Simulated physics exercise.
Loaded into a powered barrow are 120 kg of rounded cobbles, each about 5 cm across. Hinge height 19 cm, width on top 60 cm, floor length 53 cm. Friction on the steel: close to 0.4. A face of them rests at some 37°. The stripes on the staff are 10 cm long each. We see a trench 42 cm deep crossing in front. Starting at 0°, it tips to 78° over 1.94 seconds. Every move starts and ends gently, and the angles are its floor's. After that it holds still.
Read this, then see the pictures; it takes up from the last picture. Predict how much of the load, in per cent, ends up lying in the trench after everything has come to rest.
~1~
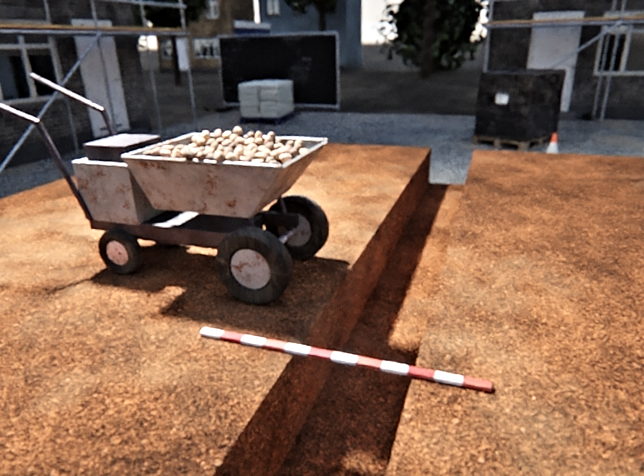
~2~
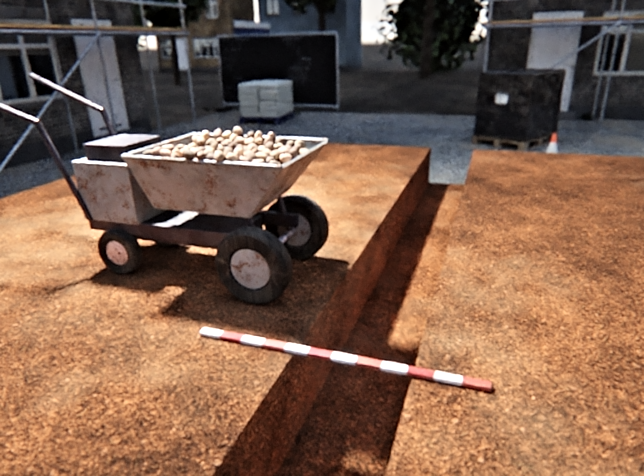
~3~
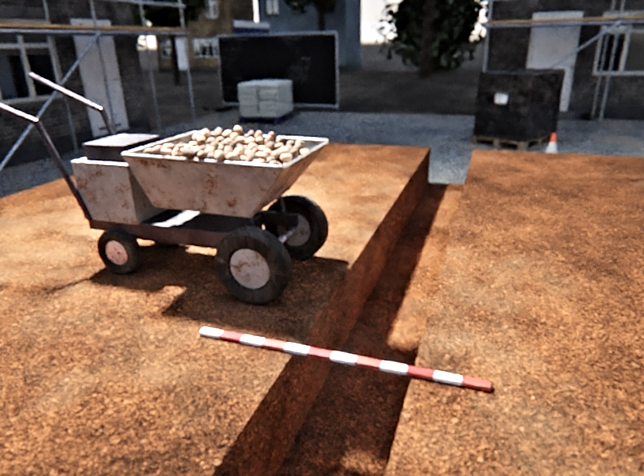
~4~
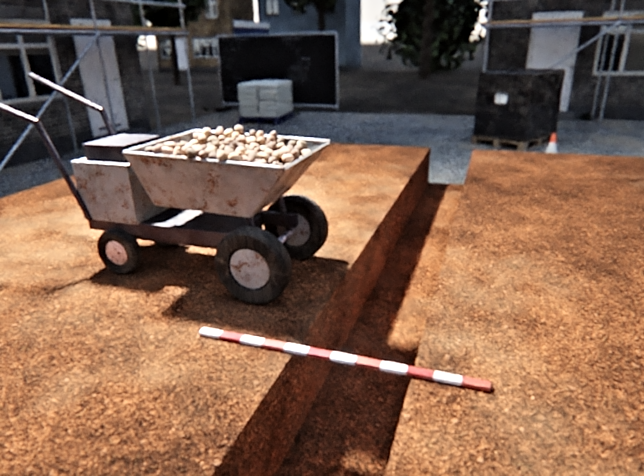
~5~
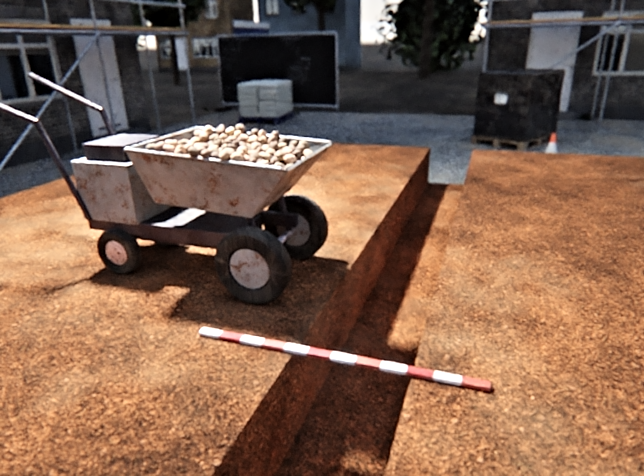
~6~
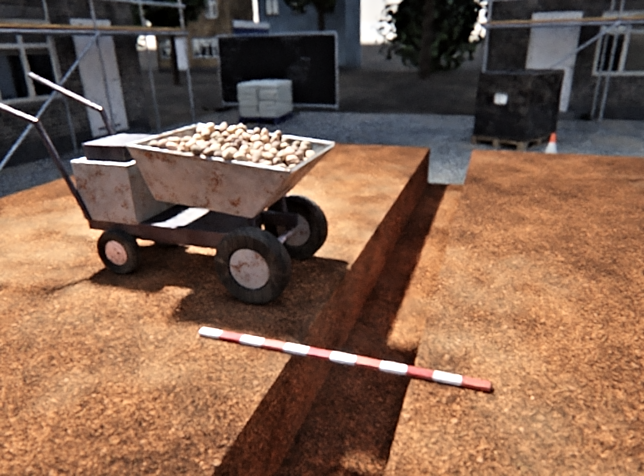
Roughly 91 per cent of it.
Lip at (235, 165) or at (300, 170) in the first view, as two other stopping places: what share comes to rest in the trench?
About 100 and 70 per cent.
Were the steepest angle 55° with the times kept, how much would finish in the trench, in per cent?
With that change, near 55 per cent.
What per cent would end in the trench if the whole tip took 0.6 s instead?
Close to 65 per cent then.
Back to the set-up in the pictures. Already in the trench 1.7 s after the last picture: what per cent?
About 70 per cent by then.
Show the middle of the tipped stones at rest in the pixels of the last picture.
(399, 355).
Then, 1.2 s after the last picture the floor is at 66°, 93 % in the tray, 7 % in the trench; the foremost stones are at (397, 290).
Then, 1.7 s after the last picture the floor is at 78°, 19 % in the tray, 72 % in the trench, 9 % past the trench; the foremost stones are at (535, 311).
Then, 2.1 s after the last picture the floor is at 78°, 3 % in the tray, 88 % in the trench, 9 % past the trench; the foremost stones are at (584, 309).
Then, 4.0 s after the last picture the floor is at 78°, 0 % in the tray, 91 % in the trench, 9 % past the trench; the foremost stones are at (594, 308).
